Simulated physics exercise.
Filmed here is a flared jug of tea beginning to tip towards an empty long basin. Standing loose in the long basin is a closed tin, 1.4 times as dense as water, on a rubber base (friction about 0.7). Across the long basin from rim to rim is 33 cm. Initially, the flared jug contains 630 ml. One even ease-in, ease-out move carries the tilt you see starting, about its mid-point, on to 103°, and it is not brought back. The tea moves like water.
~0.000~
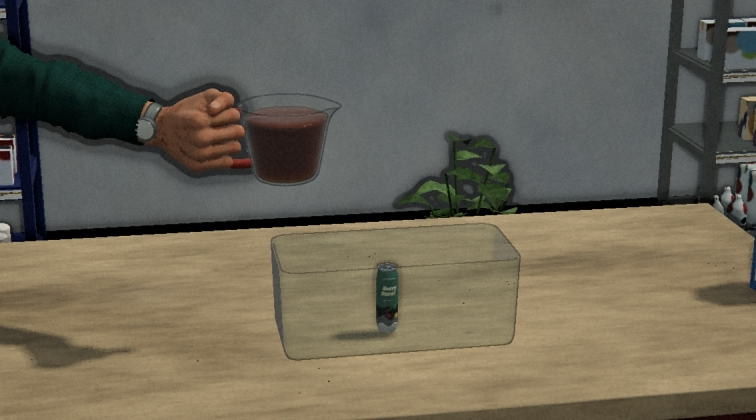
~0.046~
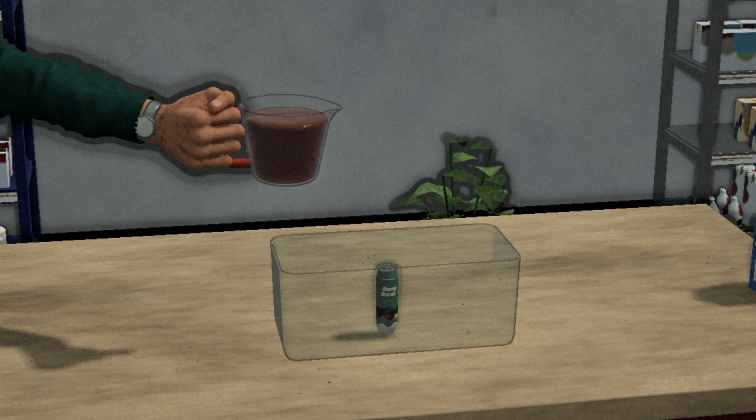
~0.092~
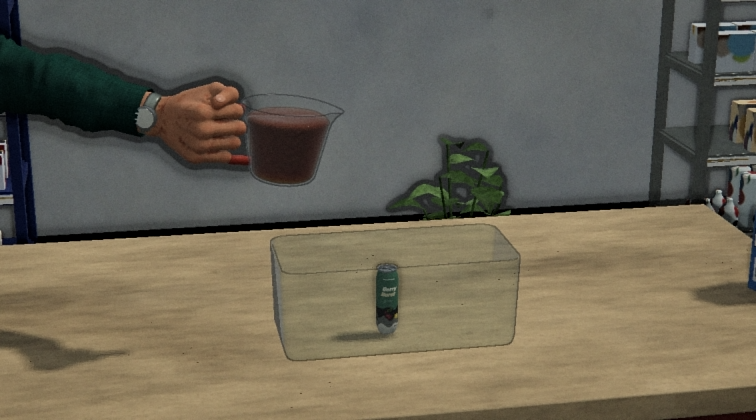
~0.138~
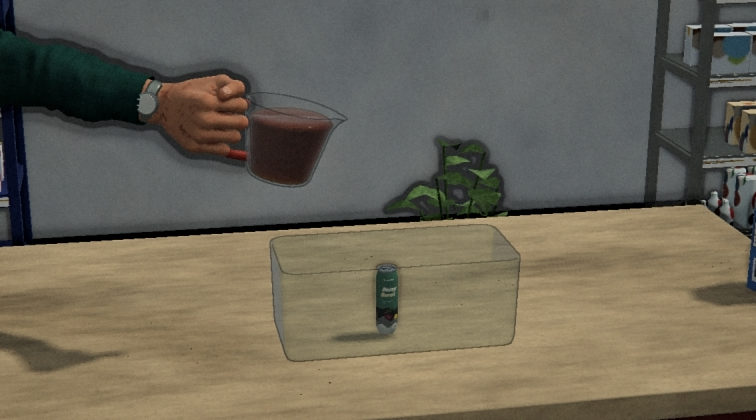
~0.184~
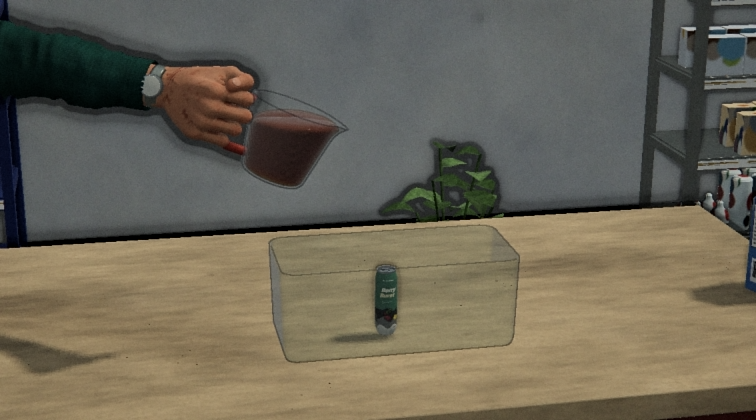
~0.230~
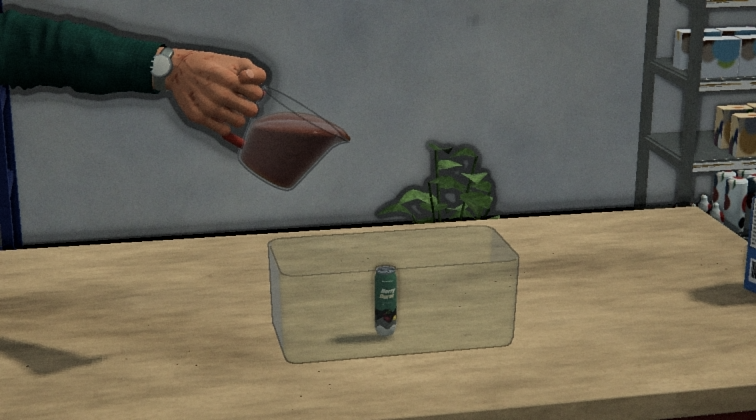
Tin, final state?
It will tip.
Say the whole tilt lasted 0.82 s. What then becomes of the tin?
The tin would overturn.
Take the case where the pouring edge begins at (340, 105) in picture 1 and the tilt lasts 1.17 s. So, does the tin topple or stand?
Then the tin remains standing.
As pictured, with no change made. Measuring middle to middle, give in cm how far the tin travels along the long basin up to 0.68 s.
The tin is about 1 cm from where it started.
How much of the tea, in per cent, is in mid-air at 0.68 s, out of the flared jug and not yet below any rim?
Roughly 10 %.
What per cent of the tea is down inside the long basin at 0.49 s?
Estimate - around 26 in a hundred parts.
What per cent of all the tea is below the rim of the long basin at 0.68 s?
Value: Approx. 86 %.
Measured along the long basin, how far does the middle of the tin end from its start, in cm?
Around 8.5 cm.
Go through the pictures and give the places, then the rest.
In the first frame, it leans 0°; its right rim is at (342, 104); the tea meets the walls at (243, 117) and (328, 114); the long basin's rim runs from (276, 256) to (508, 242); the tin's top is at (387, 270).
In the second frame, it leans 2°; its right rim is at (342, 106); the tea meets the walls at (243, 117) and (328, 115).
In the third frame, it leans 6°; its right rim is at (345, 110); the tea meets the walls at (245, 115) and (330, 116).
In the fourth frame, it leans 13°; its right rim is at (348, 117); the tea meets the walls at (249, 115) and (333, 118).
In the fifth frame, it leans 22°; its right rim is at (349, 128); the tea meets the walls at (250, 118) and (340, 122).
In the sixth frame, it leans 33°; its right rim is at (350, 141); the tea meets the walls at (250, 126) and (339, 131); 2 per cent is over the edge.
Then, 0.49 s in, the tilt is 95° and 37 per cent is still to pour; the tin stands where it began.
Then, 0.68 s in, the tilt is 103° and 5 per cent is still to pour; the tin stands 1 cm from where it began.
Then, 0.88 s in, the tilt is 103° and 0 per cent is still to pour; the tin leans 59°.
Then, 1.10 s in, the tilt is 103° and 0 per cent is still to pour; the tin lies on its side.
Finally, the tin lies on its side.
